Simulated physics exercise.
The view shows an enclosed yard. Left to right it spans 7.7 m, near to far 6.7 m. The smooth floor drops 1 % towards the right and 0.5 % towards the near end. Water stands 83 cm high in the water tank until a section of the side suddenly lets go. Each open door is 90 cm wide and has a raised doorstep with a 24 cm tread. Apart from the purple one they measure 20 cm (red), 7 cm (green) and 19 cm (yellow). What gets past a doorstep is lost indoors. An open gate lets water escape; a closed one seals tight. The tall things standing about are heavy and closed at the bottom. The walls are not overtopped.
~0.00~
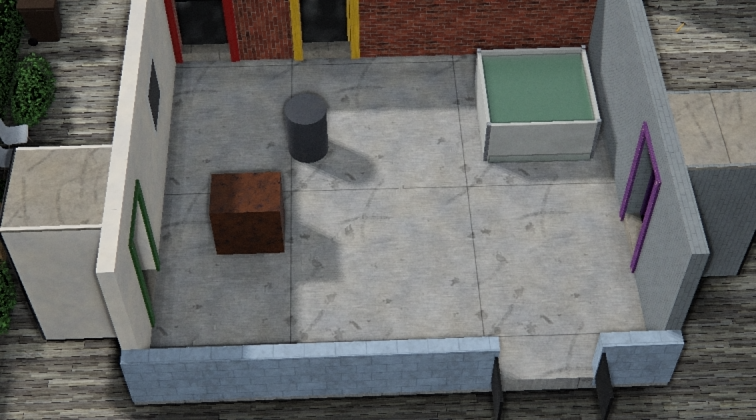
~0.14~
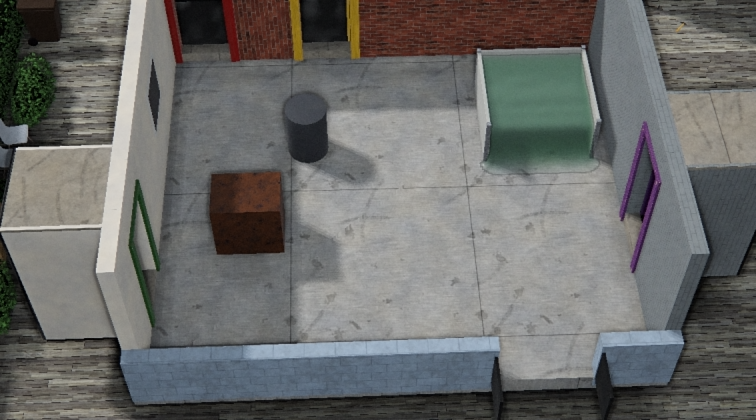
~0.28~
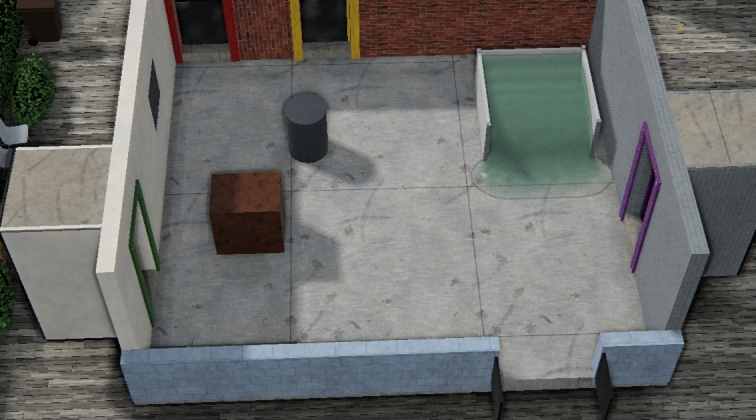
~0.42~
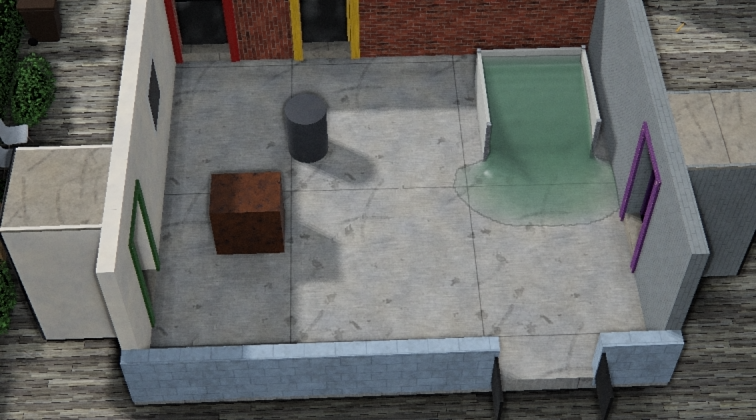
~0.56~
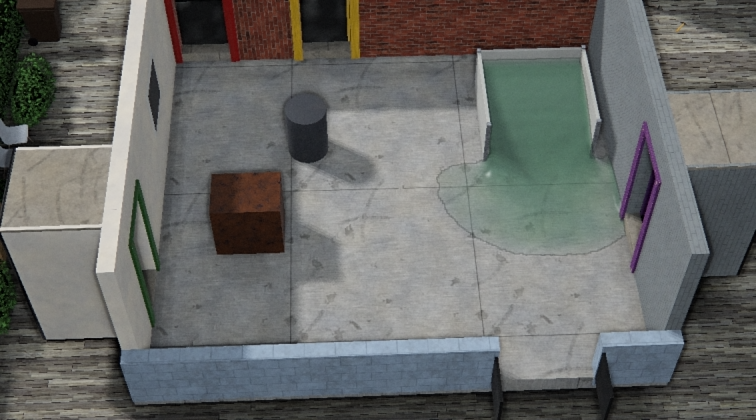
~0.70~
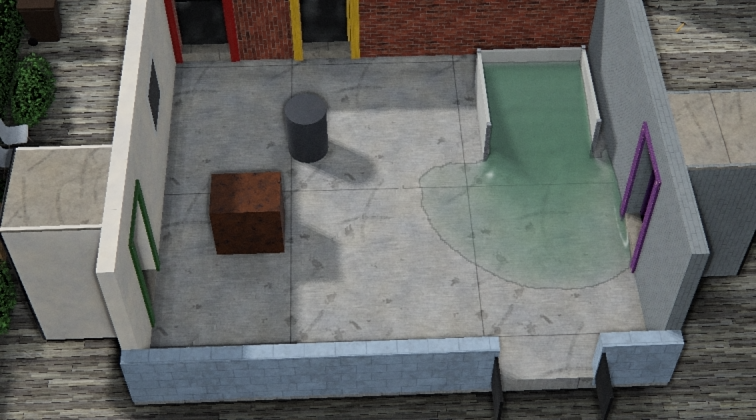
In a walled yard with a brown block and a dark cylinder, the front of a water tank opened, and greenish water poured out, spreading across the floor until it reached the purple door.
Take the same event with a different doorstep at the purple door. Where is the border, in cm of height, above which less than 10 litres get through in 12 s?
At least 16 cm or so.
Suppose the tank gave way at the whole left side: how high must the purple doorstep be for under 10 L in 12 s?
Some 10.0 cm.
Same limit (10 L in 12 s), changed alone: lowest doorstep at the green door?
Roughly 7.5 cm at green.
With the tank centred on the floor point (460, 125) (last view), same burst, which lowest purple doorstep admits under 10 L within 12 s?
Then roughly 9.0 cm.
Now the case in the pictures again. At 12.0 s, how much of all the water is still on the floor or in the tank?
Roughly 56 in a hundred.
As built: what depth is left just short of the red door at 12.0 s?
About 3.0 cm.
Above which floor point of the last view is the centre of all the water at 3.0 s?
Around (524, 257).
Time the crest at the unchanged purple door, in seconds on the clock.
At about 1.6 s.
After 1.4 s water covers 30 % of the floor, deepest (51 cm) near (645, 361); 20 cm at the purple door, 0 litres in over its 23 cm doorstep.
After 3.0 s water covers 40 % of the floor, deepest (32 cm) near (645, 361); 13 cm at the purple door, 0 litres in over its 23 cm doorstep.
After 12.0 s water covers 90 % of the floor, deepest (7 cm) near (410, 369); 4 cm at the purple door, 0 litres in over its 23 cm doorstep.
At the purple door as built, the water arrived by 0.7 s and peaked near 21 cm at 1.6 s.
With a doorstep of 13 cm, 21 litres would have come in within the 12 s; with 17.5 cm, 5 litres. So under 10 litres takes about 16 cm.
